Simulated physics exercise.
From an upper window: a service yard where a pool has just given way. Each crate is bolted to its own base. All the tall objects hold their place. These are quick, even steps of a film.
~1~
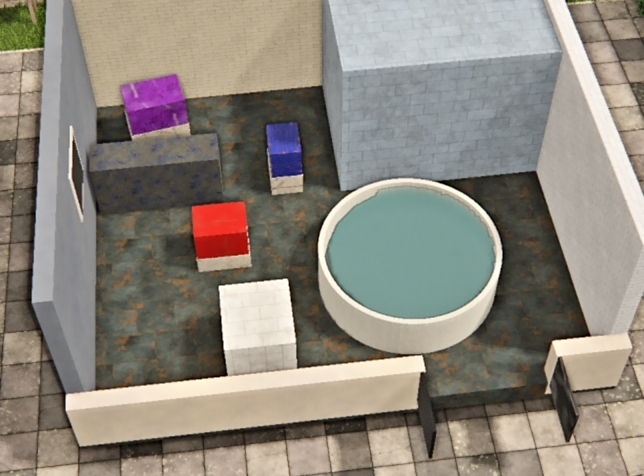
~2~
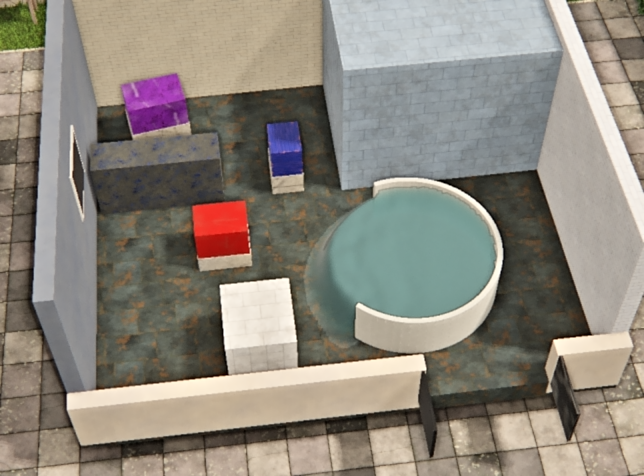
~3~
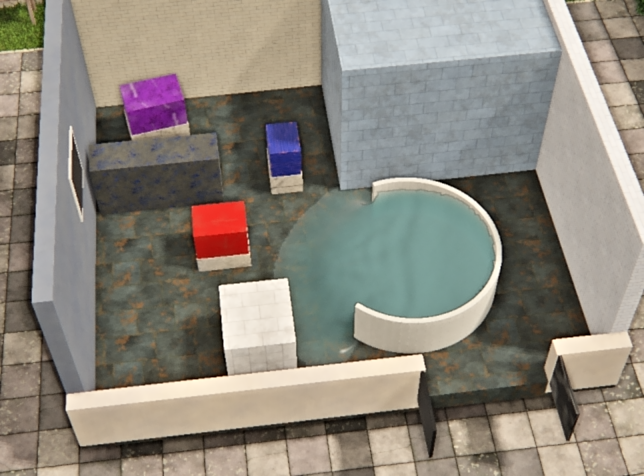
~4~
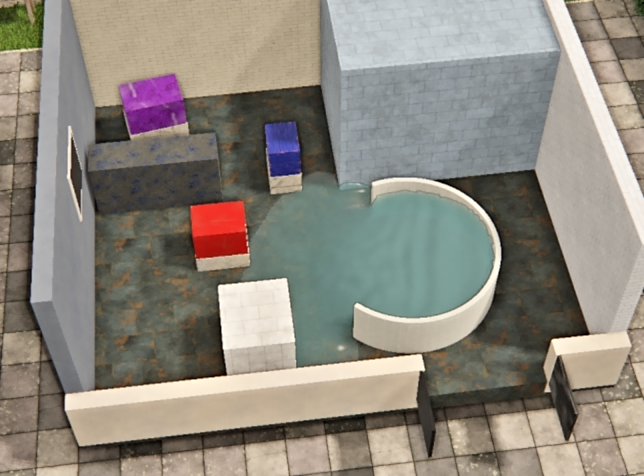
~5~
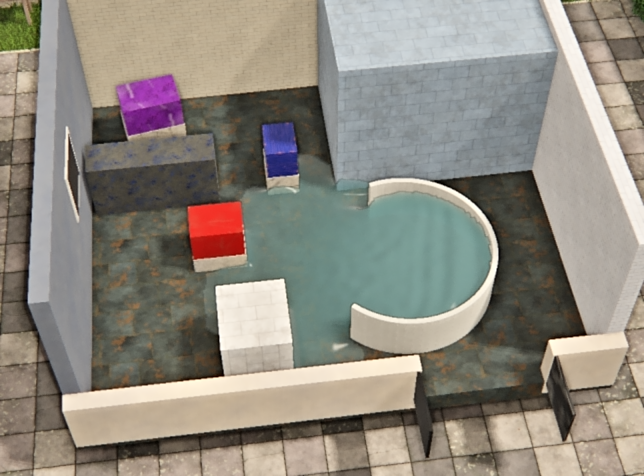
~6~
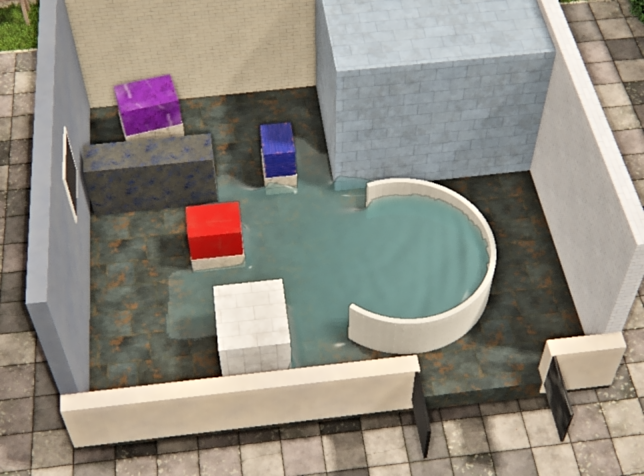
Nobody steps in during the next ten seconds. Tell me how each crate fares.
The purple crate escapes dry; the blue crate escapes dry; the red crate is wetted.
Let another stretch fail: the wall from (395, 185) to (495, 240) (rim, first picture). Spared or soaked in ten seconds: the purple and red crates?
The purple one is spared, the red one is safe.
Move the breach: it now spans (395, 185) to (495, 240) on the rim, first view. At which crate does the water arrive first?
First comes the crate marked blue.
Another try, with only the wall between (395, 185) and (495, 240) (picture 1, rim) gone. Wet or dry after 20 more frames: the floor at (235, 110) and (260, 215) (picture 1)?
One after the other: Dry, under water.
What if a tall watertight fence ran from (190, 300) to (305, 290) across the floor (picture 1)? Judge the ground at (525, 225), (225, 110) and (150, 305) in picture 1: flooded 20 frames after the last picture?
In turn: Free of water, wet, under water.
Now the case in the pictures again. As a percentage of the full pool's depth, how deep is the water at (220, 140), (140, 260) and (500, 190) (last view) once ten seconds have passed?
In that order: 14, 16 and 12 per cent.
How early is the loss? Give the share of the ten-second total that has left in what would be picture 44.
About 45 per cent.
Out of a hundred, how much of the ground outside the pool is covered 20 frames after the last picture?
Close to 85 %.
A moment on, water covers 60 % of the floor; the purple crate water round its plinth, the blue crate water round its plinth, the red crate water round its plinth.
Next, water covers 75 % of the floor; the purple crate water round its plinth, the blue crate water round its plinth, the red crate water round its plinth.
Then, water covers 85 % of the floor; the purple crate water round its plinth, the blue crate water round its plinth, the red crate water round its plinth.
Later, water covers 100 % of the floor; the purple crate water round its plinth, the blue crate water round its plinth, the red crate water round its plinth.
In the end, water covers 100 % of the floor; the purple crate stayed above the water, the blue crate stayed above the water, the red crate was topped.
